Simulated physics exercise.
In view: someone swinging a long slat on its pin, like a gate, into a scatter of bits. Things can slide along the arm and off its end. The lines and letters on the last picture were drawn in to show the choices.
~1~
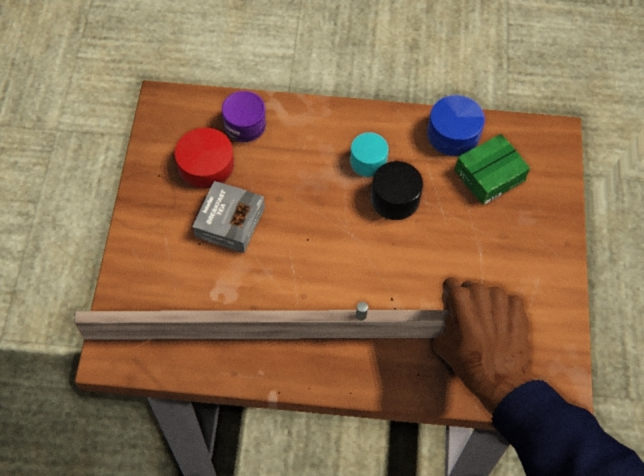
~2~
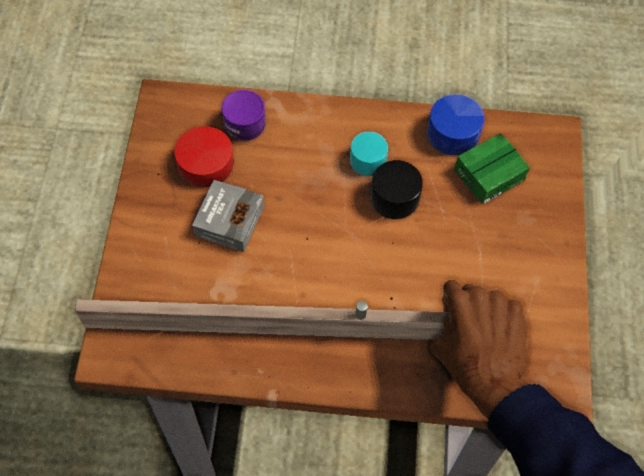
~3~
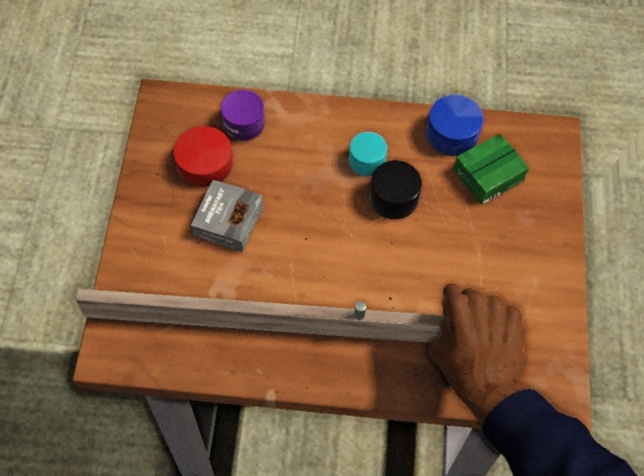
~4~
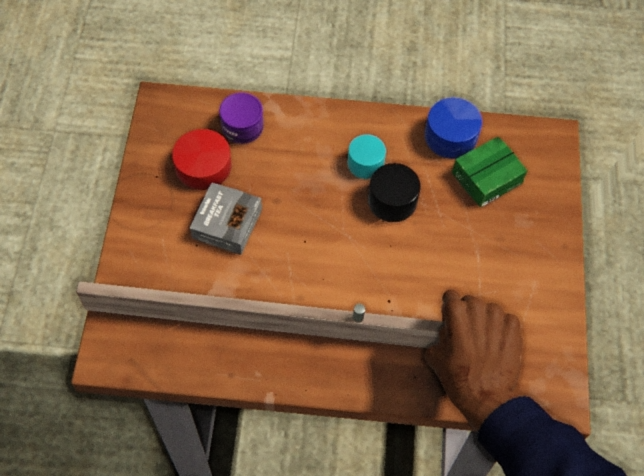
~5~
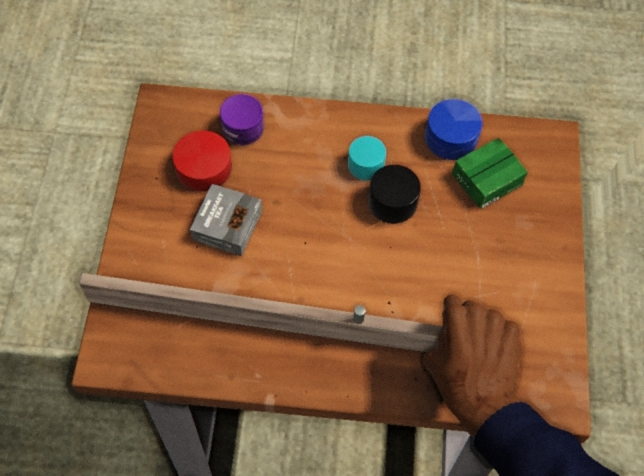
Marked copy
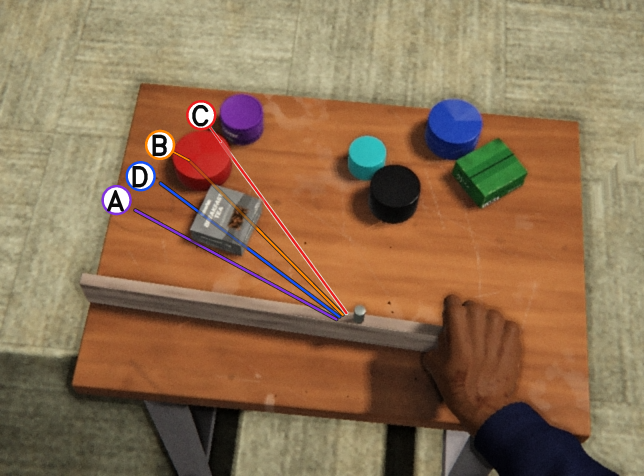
A hand slowly swinging a long wooden slat on its pin, its left end edging upward below scattered tubs and packets.
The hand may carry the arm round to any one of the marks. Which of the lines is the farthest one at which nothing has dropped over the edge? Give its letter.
Up to line C.
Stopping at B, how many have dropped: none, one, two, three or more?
In all, none.
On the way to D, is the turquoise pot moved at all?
By then, no.
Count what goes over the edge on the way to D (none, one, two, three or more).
The count is none.
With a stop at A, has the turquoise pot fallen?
By then, no.
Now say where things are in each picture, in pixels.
Grey packet (230, 217); black pot (397, 190); red tin (205, 158), in the first picture.
Arm (213, 309); turquoise pot (369, 154), in the second picture.
Arm (212, 304); blue tin (455, 125), in the third picture.
Arm (212, 301); grey packet (227, 219), in the fourth picture.
Arm (213, 298); red tin (202, 161); turquoise pot (367, 159); purple tub (242, 120), in the fifth picture.
On the marked copy, A at (233, 263); B at (263, 235); C at (280, 224); D at (247, 248).
With C. Early on, arm (228, 259); blue tin (453, 130); purple tub (242, 120).
Further on, arm (255, 227); red tin (209, 156); grey packet (256, 198).
At the end, arm (279, 211); purple tub (273, 94); red tin (252, 133); nothing has fallen.
As for the rest, A is safe but short; B is safe but short; D is safe but short.
